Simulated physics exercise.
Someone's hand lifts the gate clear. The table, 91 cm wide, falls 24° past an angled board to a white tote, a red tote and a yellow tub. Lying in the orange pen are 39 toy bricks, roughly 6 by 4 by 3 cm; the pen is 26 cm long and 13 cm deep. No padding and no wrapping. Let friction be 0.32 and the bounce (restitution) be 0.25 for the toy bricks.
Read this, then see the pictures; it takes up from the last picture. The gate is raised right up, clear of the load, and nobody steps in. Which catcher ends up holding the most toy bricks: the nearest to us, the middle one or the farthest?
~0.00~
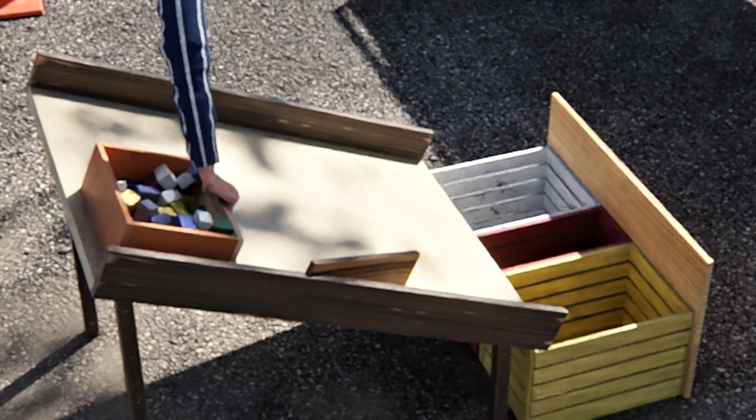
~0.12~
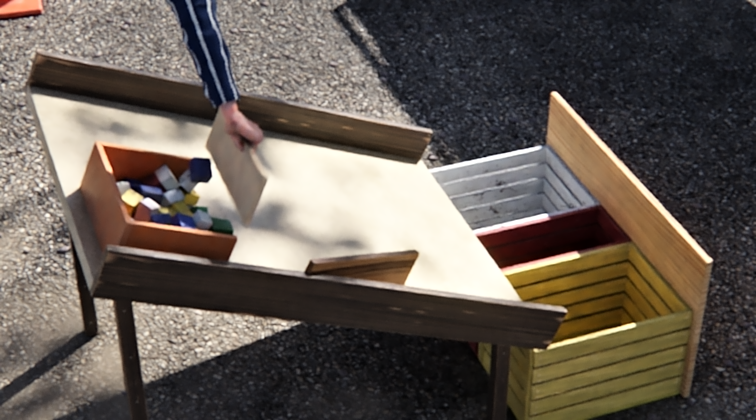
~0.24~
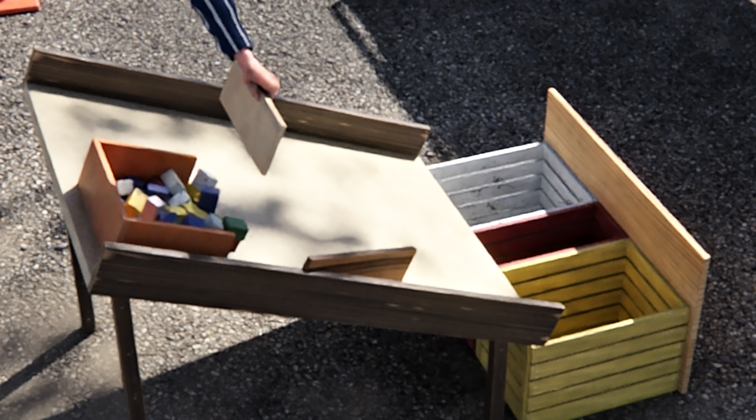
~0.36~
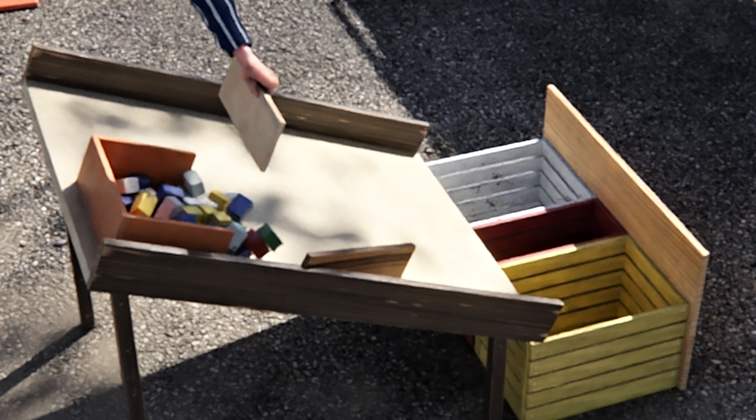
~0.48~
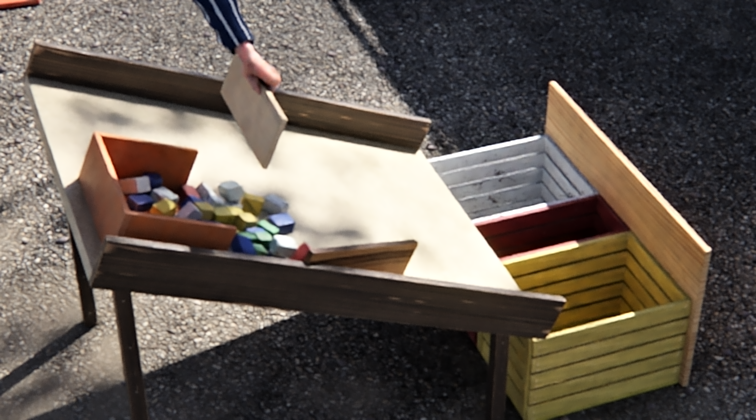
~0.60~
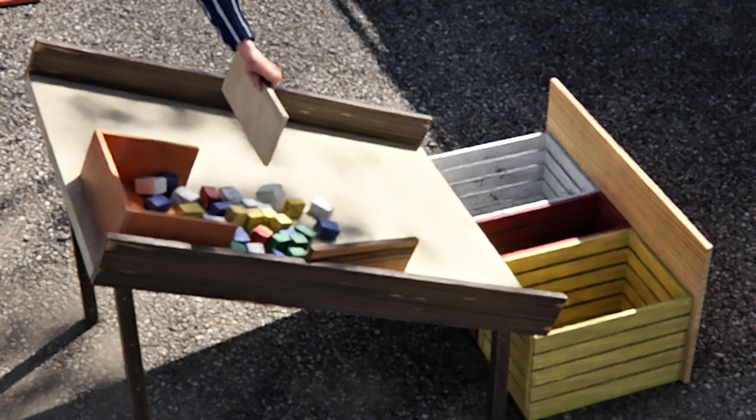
The pile builds up up front.
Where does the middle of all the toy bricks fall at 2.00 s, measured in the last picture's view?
Estimated centre in the last picture: (609, 325).
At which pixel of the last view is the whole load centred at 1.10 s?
(413, 244).
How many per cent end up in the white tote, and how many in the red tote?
Around 0 per cent and 25 per cent, in that order.
After 0.82 s, 2 still in the orange pen and 37 on the slope.
After 1.10 s, 1 in the red tote, 3 in the yellow tub, 33 on the slope and 2 in the air.
After 1.50 s, 6 in the red tote, 18 in the yellow tub, 11 on the slope and 4 in the air.
Outcome (at 2.00 s), 9 in the red tote and 30 in the yellow tub.
